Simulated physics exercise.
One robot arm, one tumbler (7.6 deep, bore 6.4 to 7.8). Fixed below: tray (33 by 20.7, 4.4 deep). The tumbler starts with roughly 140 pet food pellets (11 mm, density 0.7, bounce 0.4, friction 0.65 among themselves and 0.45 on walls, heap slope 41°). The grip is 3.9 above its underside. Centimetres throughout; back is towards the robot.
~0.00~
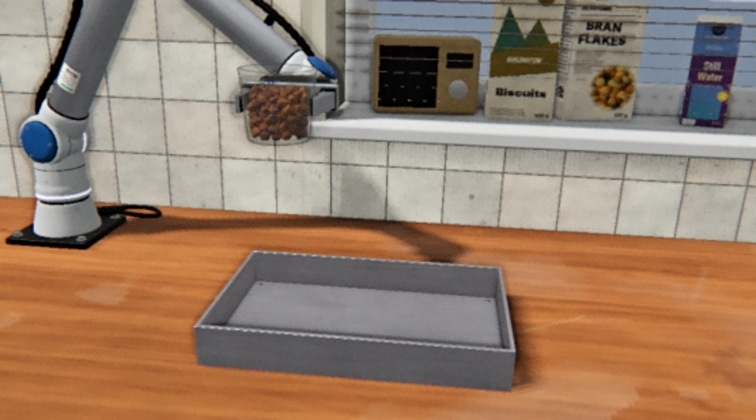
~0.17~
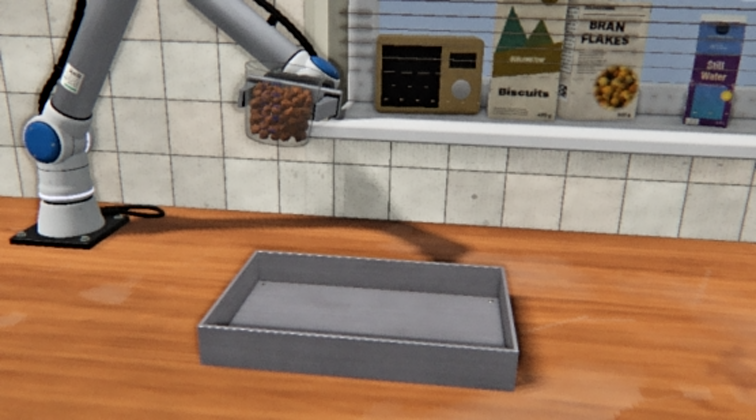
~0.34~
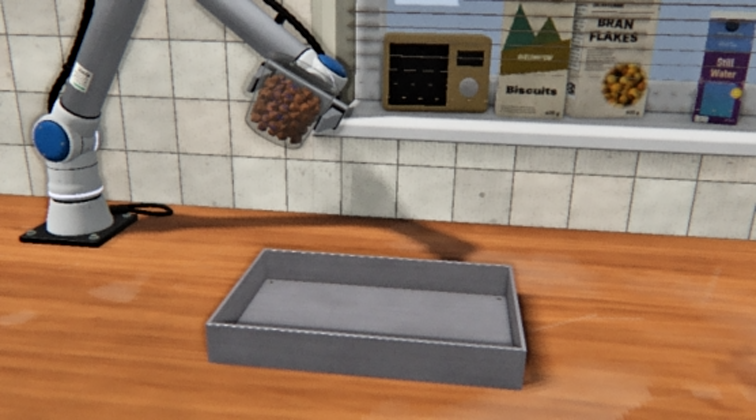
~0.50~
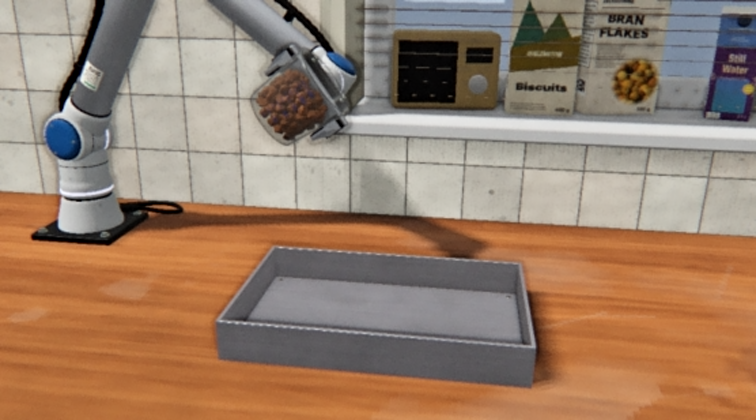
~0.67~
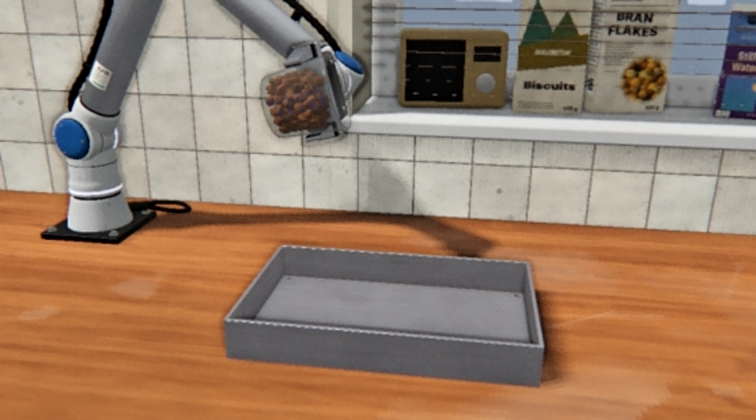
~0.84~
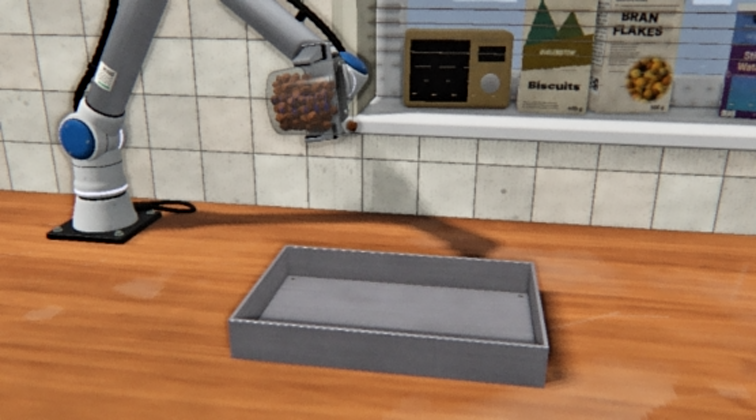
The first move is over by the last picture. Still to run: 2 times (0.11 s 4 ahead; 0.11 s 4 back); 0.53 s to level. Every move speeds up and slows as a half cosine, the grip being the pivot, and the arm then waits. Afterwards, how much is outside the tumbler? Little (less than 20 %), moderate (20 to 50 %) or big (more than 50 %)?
Outside the tumbler the share is big, more than 50 %.
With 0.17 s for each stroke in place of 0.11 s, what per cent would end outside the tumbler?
In that case some 45 per cent.
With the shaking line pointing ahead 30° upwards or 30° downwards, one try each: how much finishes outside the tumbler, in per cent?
Some 95 and 50 per cent.
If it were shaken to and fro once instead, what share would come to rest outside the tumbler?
In that case some 65 per cent.
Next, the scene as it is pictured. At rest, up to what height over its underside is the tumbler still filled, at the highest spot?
Some 3.5 cm.
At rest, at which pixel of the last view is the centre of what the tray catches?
Near (434, 321).
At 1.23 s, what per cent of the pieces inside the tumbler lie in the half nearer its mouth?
Some 90 per cent.
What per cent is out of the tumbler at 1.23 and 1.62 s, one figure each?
In turn: 60, 80.
After 1.23 s, tilted 83° forward, highest piece 26 above the table; 76 in the tray, 53 in the tumbler, 10 in flight or on a rim.
After 1.62 s, tilted 25° forward, highest piece 28 above the table; 113 in the tray, 26 in the tumbler.
After 2.01 s, level, highest piece 26 above the table; 113 in the tray, 26 in the tumbler.
After 3.06 s, level, highest piece 26 above the table; 113 in the tray, 26 in the tumbler.
In the end, 113 in the tray, 26 in the tumbler. That is 81 % outside the tumbler.
